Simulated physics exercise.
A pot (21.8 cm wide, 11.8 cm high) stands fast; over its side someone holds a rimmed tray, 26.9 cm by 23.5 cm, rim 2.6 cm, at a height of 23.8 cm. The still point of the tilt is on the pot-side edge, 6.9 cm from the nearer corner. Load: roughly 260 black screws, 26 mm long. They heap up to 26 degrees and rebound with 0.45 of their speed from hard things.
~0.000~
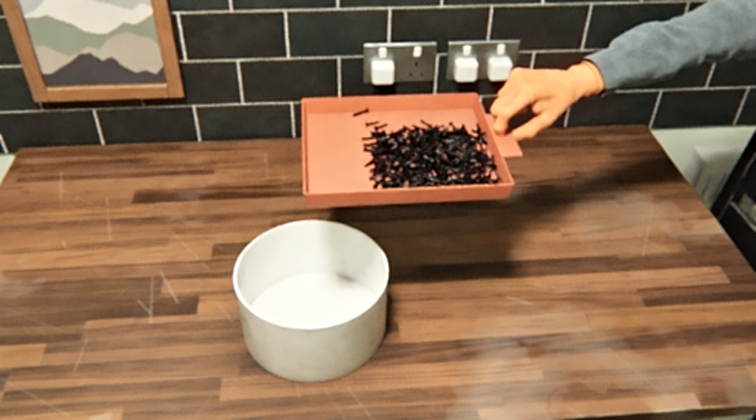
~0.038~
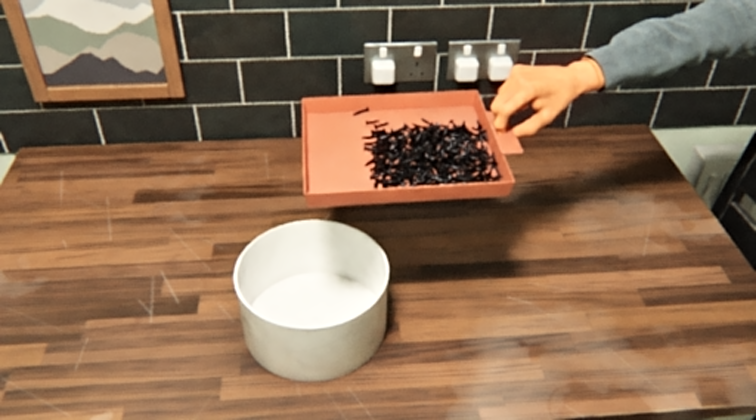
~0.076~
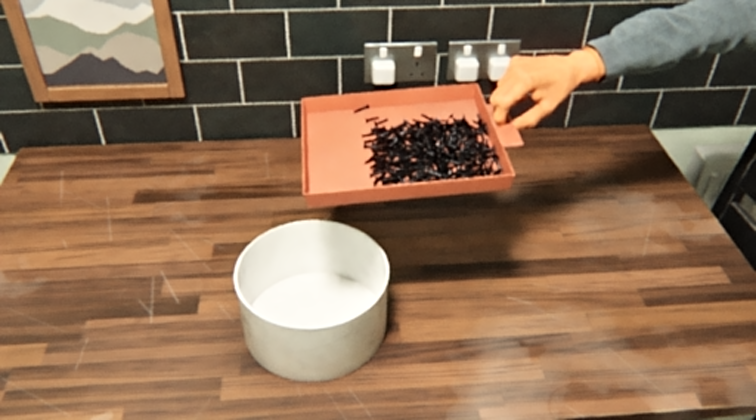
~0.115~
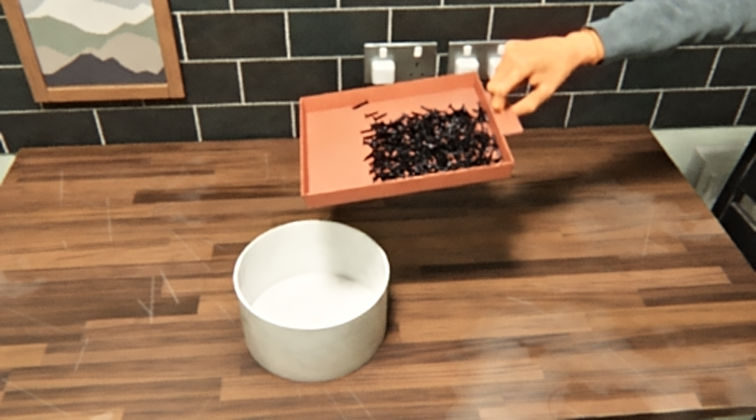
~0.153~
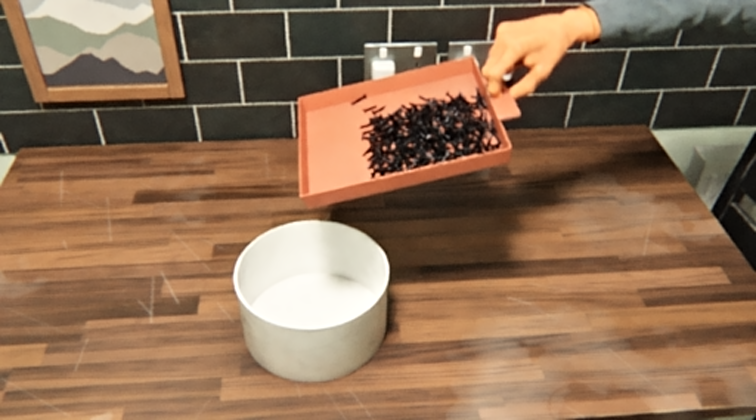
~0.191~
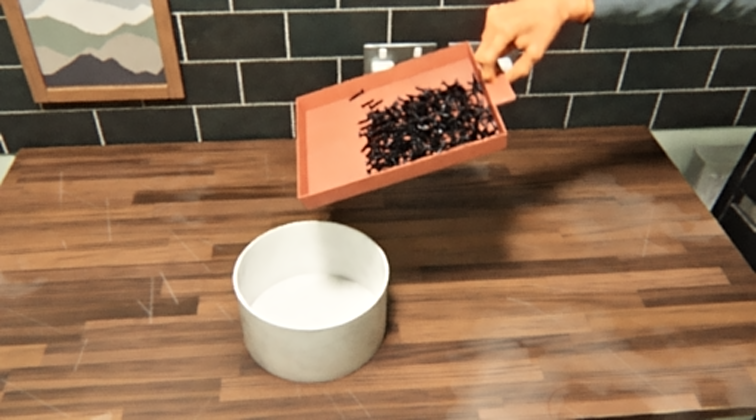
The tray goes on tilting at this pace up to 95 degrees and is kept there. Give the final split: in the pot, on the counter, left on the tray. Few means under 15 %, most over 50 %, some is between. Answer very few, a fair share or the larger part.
Pot: A fair share, counter: The larger part, tray: Very few.
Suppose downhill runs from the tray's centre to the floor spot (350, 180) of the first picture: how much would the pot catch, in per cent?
About 100 per cent.
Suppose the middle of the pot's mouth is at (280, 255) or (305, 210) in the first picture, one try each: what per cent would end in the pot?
Some 80 and 25 per cent.
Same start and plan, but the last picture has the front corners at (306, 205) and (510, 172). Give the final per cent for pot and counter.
Pot 95, counter 5.
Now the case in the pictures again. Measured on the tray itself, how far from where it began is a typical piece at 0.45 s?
Roughly 5 cm.
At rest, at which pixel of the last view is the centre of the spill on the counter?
At about (195, 292).
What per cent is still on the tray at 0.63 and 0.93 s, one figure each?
About 80, 5.
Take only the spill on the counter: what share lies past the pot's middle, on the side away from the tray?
About 100 per cent.
After 0.45 s, tilt 56 degrees; the tray holds 100 %, the pot 0 %.
After 0.63 s, tilt 82 degrees; the tray holds 80 %, the pot 0 %.
After 0.93 s, tilt 95 degrees; the tray holds 5 %, the pot 35 %.
By 2.3 s all is still; pot 40 %, counter 60 %, tray 0 %.
